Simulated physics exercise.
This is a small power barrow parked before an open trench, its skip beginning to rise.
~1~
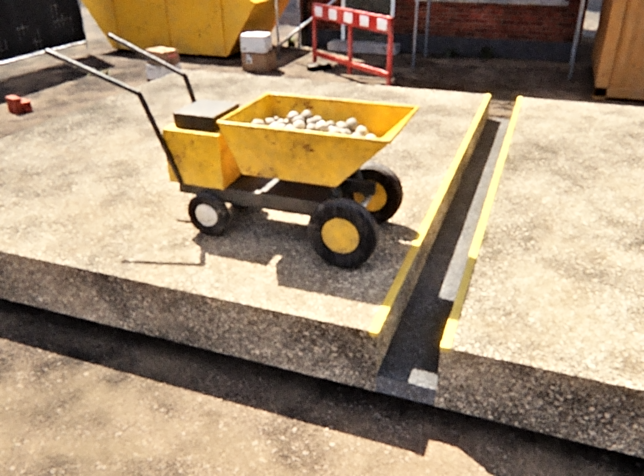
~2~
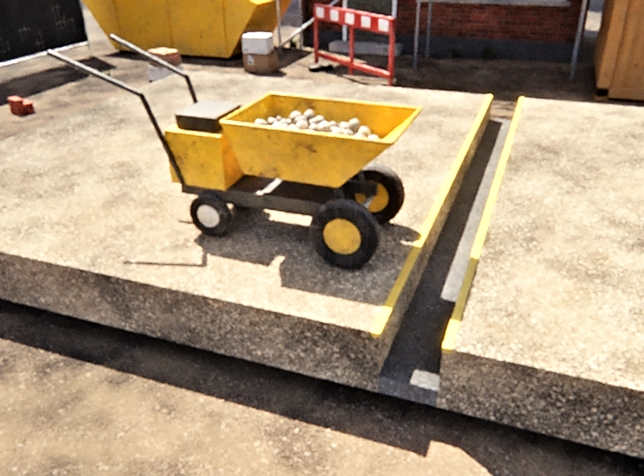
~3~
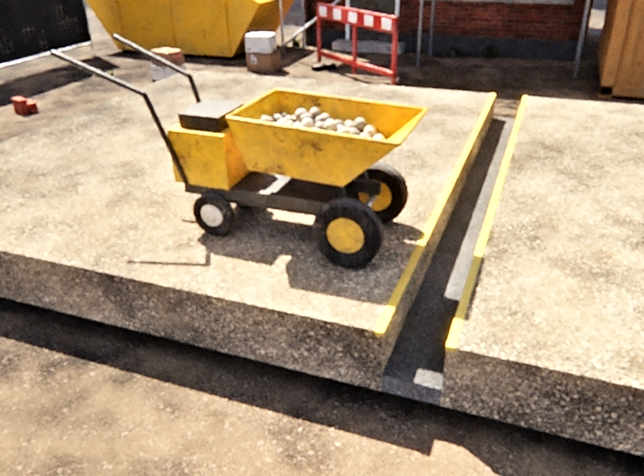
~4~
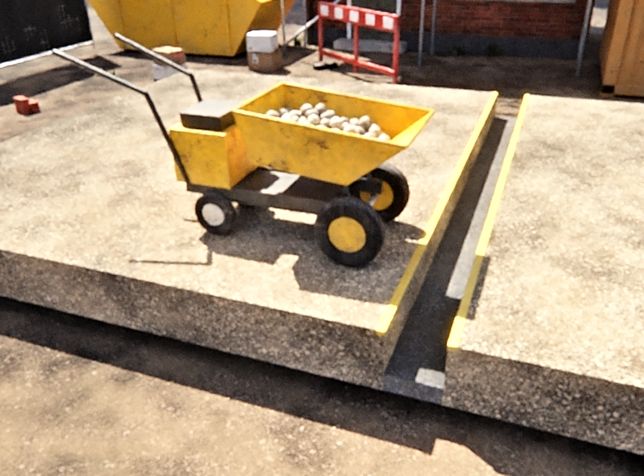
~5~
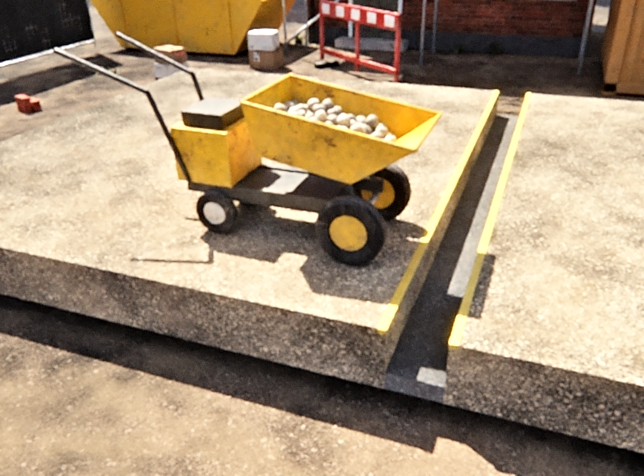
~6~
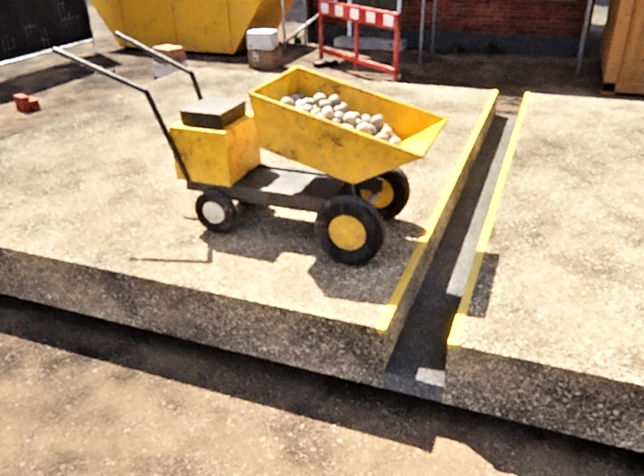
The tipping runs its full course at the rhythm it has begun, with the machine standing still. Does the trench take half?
The trench ends with only the smaller part of it.
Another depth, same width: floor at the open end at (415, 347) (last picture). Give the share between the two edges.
Roughly 10 in a hundred.
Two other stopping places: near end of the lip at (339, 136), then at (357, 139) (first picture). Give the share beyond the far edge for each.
About 0 and 20 per cent.
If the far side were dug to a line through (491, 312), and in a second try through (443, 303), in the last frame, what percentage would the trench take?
Near 70 % and 0 %.
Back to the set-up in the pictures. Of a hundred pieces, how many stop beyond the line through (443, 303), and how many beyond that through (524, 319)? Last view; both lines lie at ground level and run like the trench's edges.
About 70 and 30 per cent.
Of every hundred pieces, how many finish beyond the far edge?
Roughly 65 in a hundred.
Shortly afterwards, skip tipped steeply; the whole lot in the skip.
Next, skip tipped right over; near half in the skip; only a few in or heaped over the trench; near half beyond it; only a few falling.
Some moments later, skip tipped right over; near a quarter in the skip; a little in or heaped over the trench; near two thirds beyond it.
In the end, skip tipped right over; near a quarter in the skip; a little in or heaped over the trench; near two thirds beyond it.
